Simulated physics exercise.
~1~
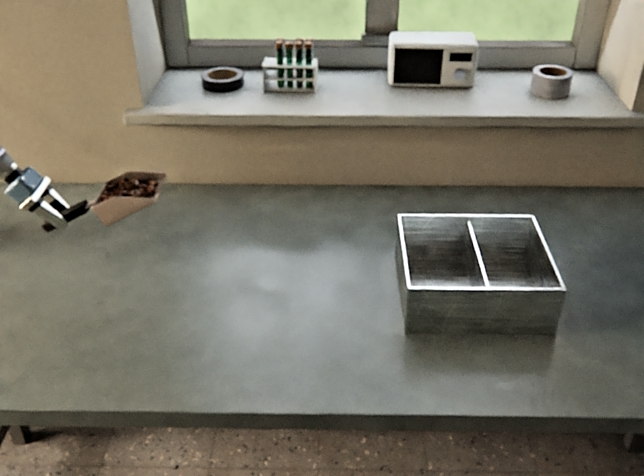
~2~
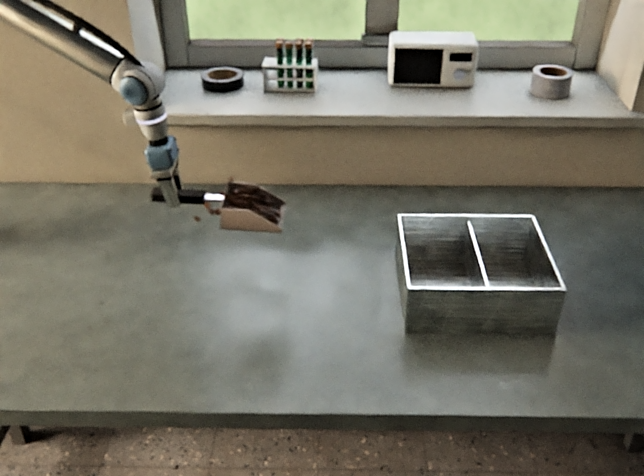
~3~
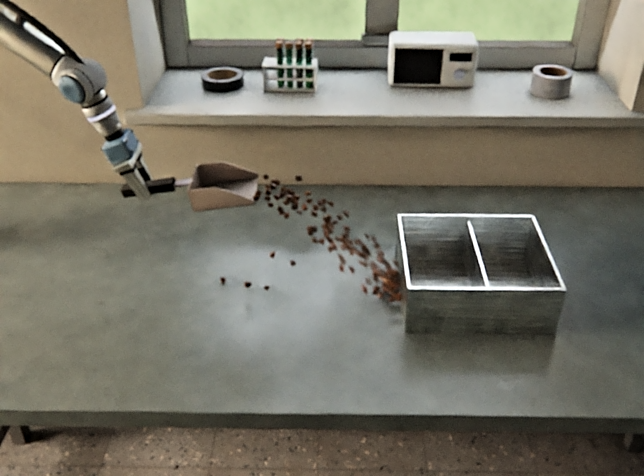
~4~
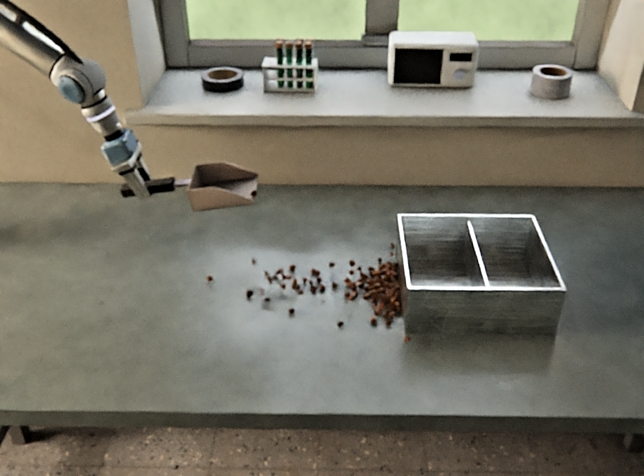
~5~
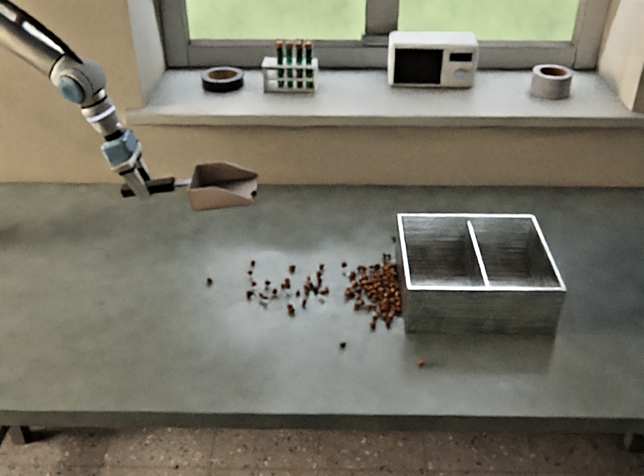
The footage shows a robot arm moving a loaded scoop right over a grey table, then drawing back slightly as brown pellets fly toward a divided box. They fall short, ending scattered on the table and piled against the box's left side, while the scoop stays still.
